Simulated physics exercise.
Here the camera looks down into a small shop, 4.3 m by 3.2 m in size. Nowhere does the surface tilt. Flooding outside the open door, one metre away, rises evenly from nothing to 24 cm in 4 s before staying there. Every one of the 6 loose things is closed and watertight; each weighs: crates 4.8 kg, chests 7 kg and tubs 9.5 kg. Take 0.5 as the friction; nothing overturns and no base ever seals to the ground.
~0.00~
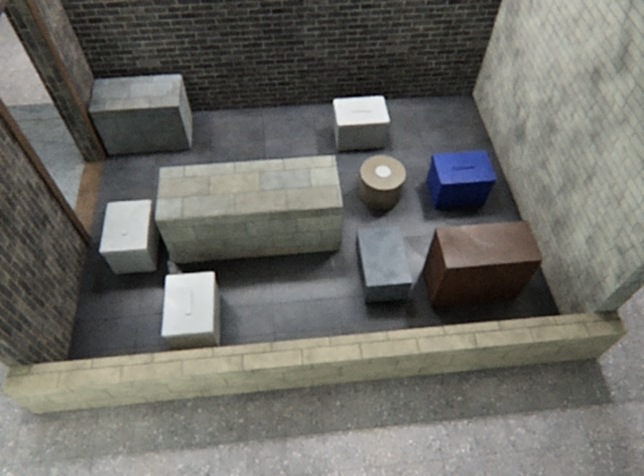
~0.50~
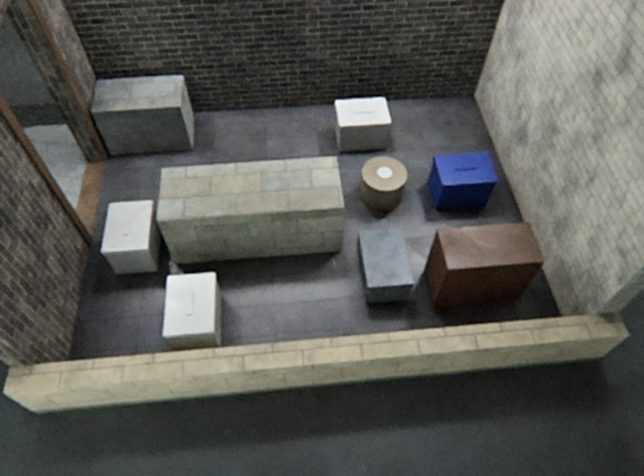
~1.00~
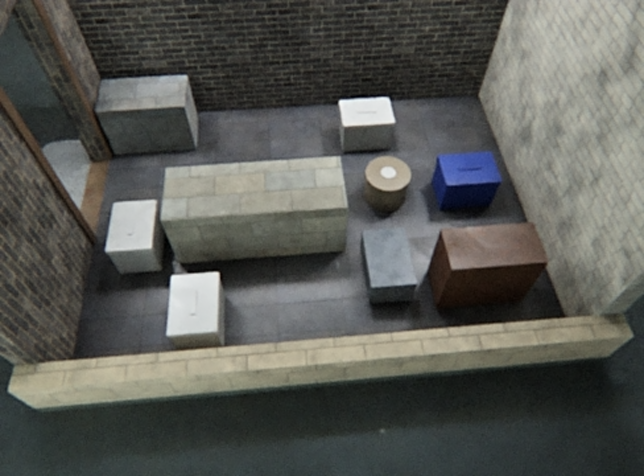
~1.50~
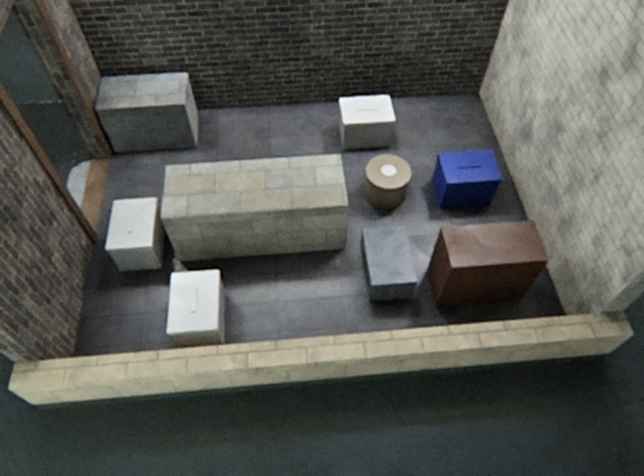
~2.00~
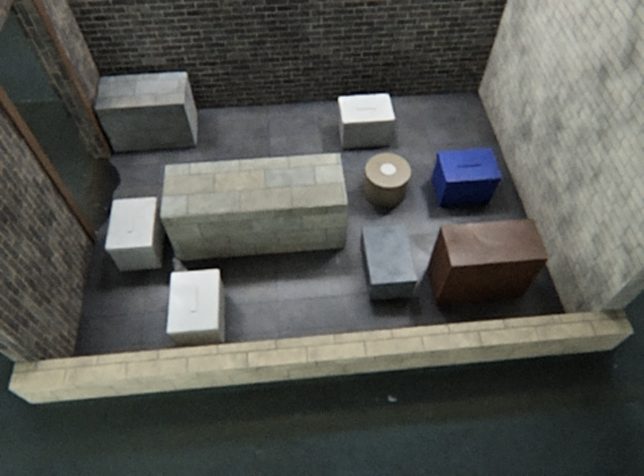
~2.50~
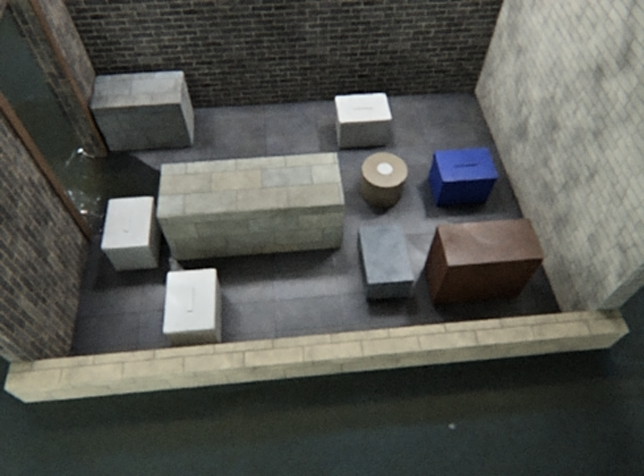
In a small brick-walled shop seen from above, pale, grey, brown and blue chests and a round tub stand still on a dark tiled floor. Dark water spreads over the ground outside the low front wall, then fills the open doorway at left and begins spreading across the floor just inside.
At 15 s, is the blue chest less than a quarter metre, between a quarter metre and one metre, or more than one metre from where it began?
It should cover a short stretch.
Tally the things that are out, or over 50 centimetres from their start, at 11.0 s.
I get 3.
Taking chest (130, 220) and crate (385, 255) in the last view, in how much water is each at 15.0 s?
Close to 16 and 17 centimetres.
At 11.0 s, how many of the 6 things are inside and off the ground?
At that moment it comes to 6.
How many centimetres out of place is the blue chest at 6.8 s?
Around 10 cm from the start by that time.
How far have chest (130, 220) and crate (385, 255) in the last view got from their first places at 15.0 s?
The first is 80 cm from its start, the second 150 cm.
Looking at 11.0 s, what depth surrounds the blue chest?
Near 9 cm deep.
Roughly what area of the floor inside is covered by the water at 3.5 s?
About 2.5 m2 is covered.
After 3.5 s the blue chest is near (466, 164), 0.0 m from its start, aground; 0 afloat.
After 6.8 s the blue chest is near (480, 169), 0.1 m from its start, aground; 2 afloat.
After 11.0 s the blue chest is near (399, 205), 0.9 m from its start, afloat; 6 afloat.
After 15.0 s the blue chest is near (426, 183), 0.6 m from its start, afloat; 6 afloat.
